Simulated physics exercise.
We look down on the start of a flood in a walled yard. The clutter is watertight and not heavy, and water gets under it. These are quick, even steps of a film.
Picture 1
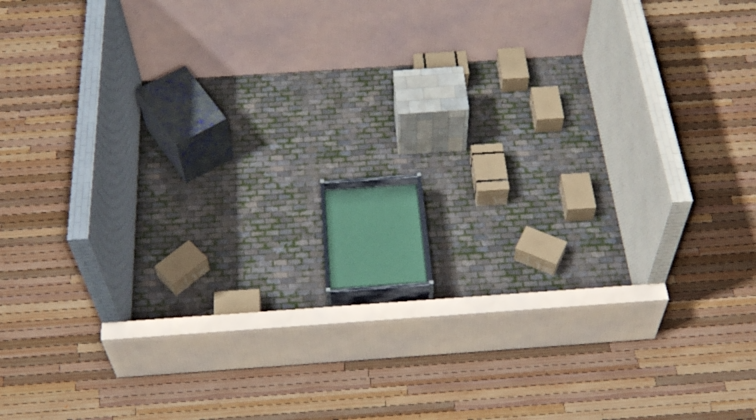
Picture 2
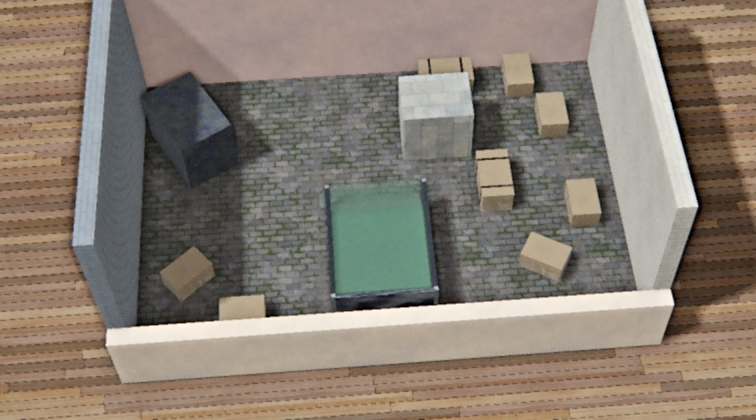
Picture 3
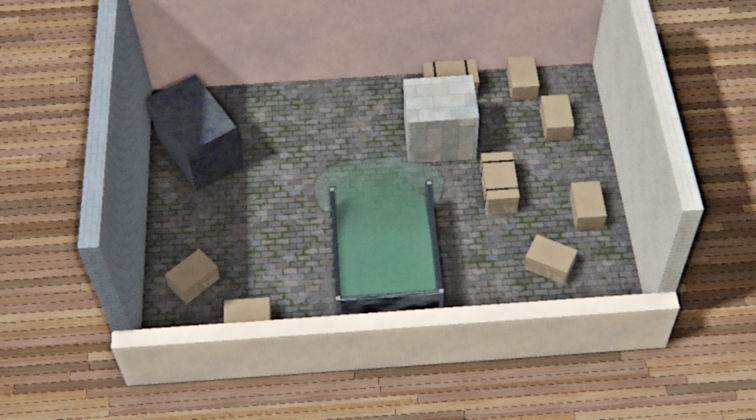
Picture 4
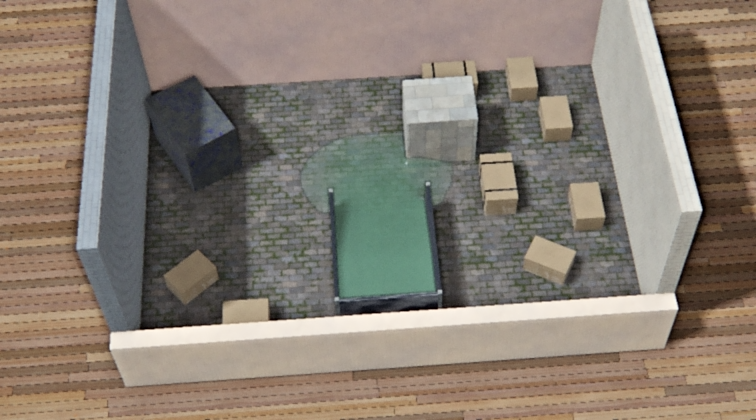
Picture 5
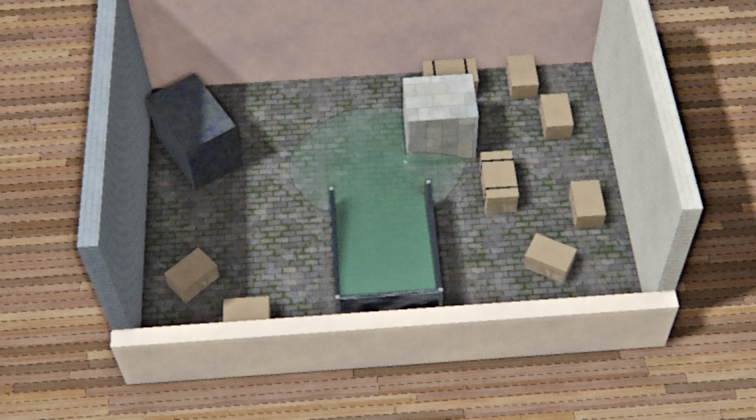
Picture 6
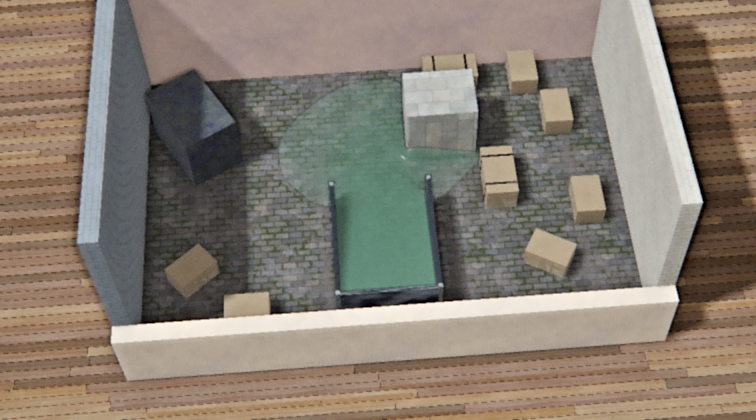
In this clip, a tank of green water in a walled yard opens at its far side, and a thin sheet of water spreads across the stone floor around a pale block, while the scattered boxes stay in place.
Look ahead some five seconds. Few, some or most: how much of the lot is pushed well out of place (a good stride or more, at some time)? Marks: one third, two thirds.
It is between one and two thirds.
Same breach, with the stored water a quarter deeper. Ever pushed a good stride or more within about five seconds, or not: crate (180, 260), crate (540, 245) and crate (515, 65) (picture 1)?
One after the other: Short of that, not that far, swept aside.
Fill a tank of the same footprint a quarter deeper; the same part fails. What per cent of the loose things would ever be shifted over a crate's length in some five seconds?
Some 60 per cent.
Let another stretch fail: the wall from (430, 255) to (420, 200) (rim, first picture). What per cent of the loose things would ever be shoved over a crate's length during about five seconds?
Close to 60 %.
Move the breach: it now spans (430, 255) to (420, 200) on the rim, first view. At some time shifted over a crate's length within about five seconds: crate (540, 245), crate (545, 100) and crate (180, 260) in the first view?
One after the other: Pushed that far, pushed that far, never so far.
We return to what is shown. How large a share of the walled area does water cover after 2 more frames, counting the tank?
Near 25 in a hundred.
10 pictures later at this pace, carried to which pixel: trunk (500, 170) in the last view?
Around (546, 194).
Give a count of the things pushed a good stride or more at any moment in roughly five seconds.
That makes 5.
A moment on, 0 of 8 are well off their spots; 0 afloat.
Next, 1 of 8 are well off their spots; 0 afloat.
Later, 4 of 8 are well off their spots; 2 afloat.
In the end, 5 of 8 are well off their spots, and 5 have been at some point; 4 afloat.
